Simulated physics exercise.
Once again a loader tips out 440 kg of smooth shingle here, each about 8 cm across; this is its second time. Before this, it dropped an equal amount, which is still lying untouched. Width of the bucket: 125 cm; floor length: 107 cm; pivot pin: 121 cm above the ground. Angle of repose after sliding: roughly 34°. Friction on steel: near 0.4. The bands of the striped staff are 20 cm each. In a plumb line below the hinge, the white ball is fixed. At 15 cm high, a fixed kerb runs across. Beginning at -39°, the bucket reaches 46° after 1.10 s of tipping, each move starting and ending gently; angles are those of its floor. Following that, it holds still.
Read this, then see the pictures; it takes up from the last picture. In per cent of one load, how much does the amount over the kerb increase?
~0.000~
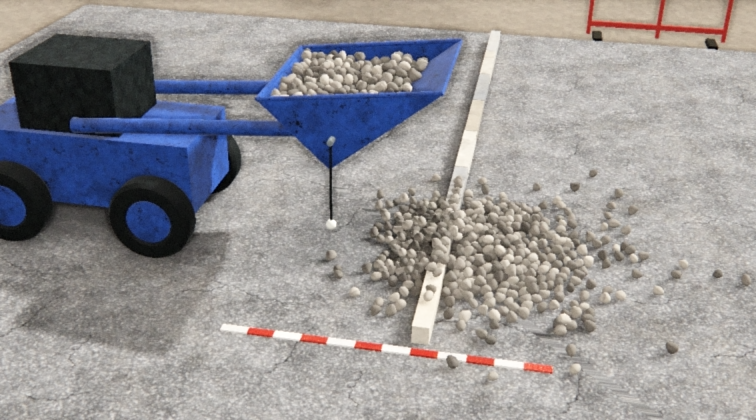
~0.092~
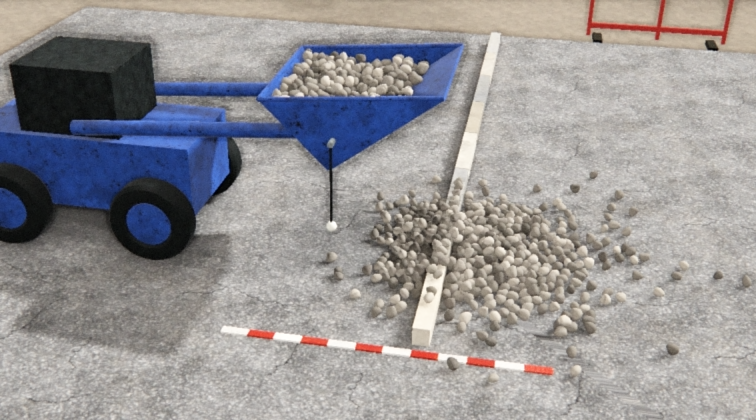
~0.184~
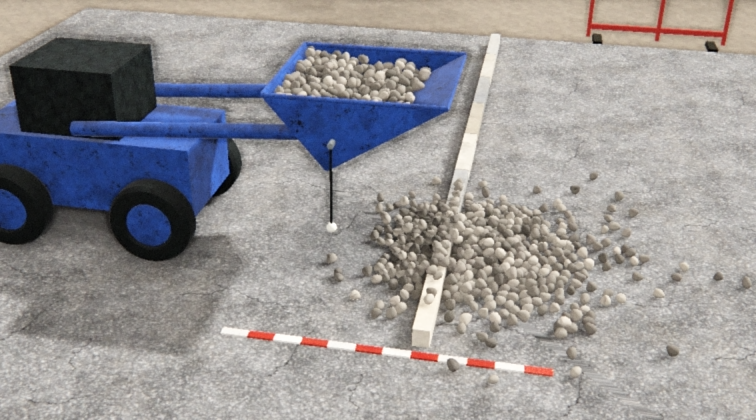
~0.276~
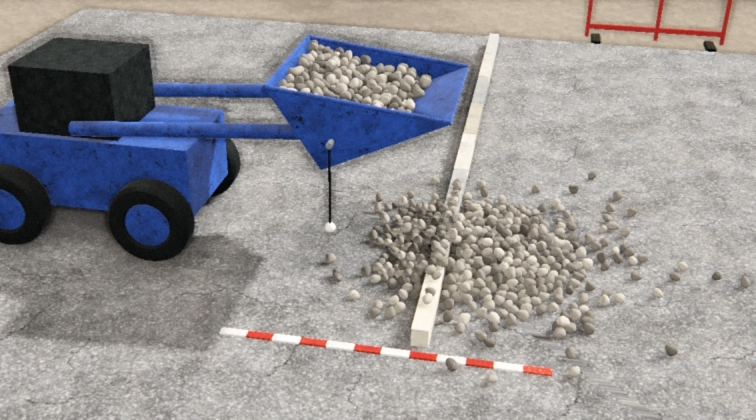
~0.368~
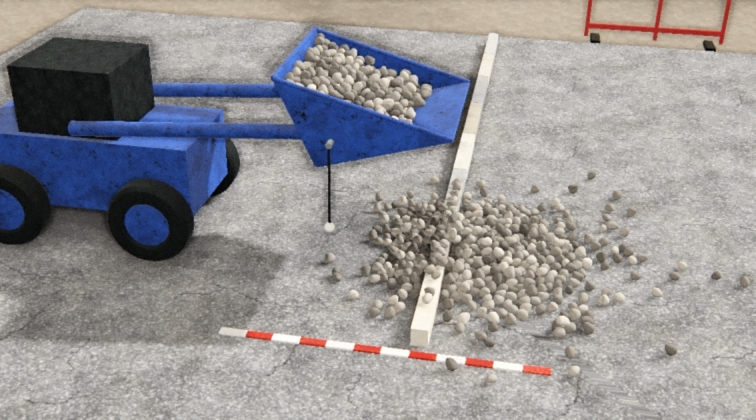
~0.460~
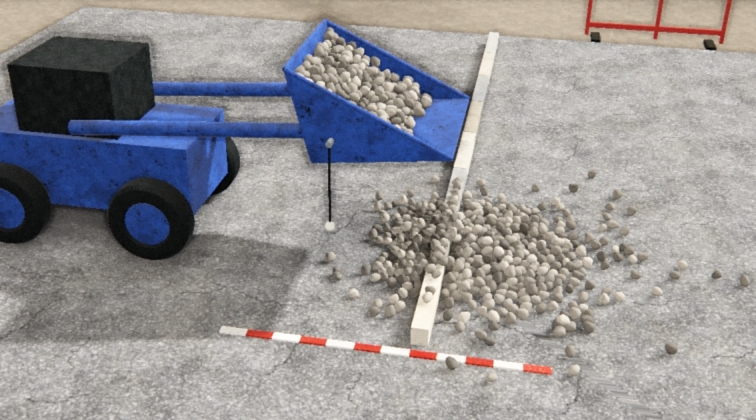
About 55 per cent.
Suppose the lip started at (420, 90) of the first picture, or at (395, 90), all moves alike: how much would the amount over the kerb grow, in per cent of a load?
The first would add some 30 per cent and the second some 15 per cent.
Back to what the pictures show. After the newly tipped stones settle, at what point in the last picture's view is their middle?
Roughly pixel (456, 239) in the last view.
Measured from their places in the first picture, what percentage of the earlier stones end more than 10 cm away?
About 15 per cent.
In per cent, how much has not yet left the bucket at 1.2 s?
Estimate: 50 % remaining inside, roughly.
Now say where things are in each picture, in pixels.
The bucket is at -39°, its lip at (443, 94); the top of the load is at (372, 63). The earlier load is highest near (451, 230), 21 cm above ground level, 30 % on this side of the kerb, 70 % over the kerb, in the first frame.
Lip at (445, 99), floor tilted -37°, highest stones at (344, 62); the stones move at 0.1 m/s on average, in the second frame.
Lip at (448, 109), floor tilted -33°, highest stones at (314, 63); the stones move at 0.3 m/s on average, in the third frame.
The bucket is at -26°, its lip at (451, 123); the top of the load is at (314, 56); the stones move at 0.3 m/s on average, in the fourth frame.
The bucket is at -17°, its lip at (453, 141); the top of the load is at (319, 49); the stones move at 0.5 m/s on average, in the fifth frame.
Lip at (452, 160), floor tilted -7°, highest stones at (328, 43); the stones move at 0.5 m/s on average, in the sixth frame.
After 0.8 s the floor is at 32°; in per cent of one load, 100 in the bucket, 30 on this side of the kerb, 70 over the kerb; the foremost stones are at (698, 292).
After 1.2 s the floor is at 46°; in per cent of one load, 50 in the bucket, 72 on this side of the kerb, 78 over the kerb; the foremost stones are at (698, 292).
After 1.5 s the floor is at 46°; in per cent of one load, 5 in the bucket, 80 on this side of the kerb, 116 over the kerb; the foremost stones are at (698, 292).
After 4.3 s the floor is at 46°; in per cent of one load, 0 in the bucket, 75 on this side of the kerb, 125 over the kerb; the foremost stones are at (706, 291). Net gain over the kerb, 55.
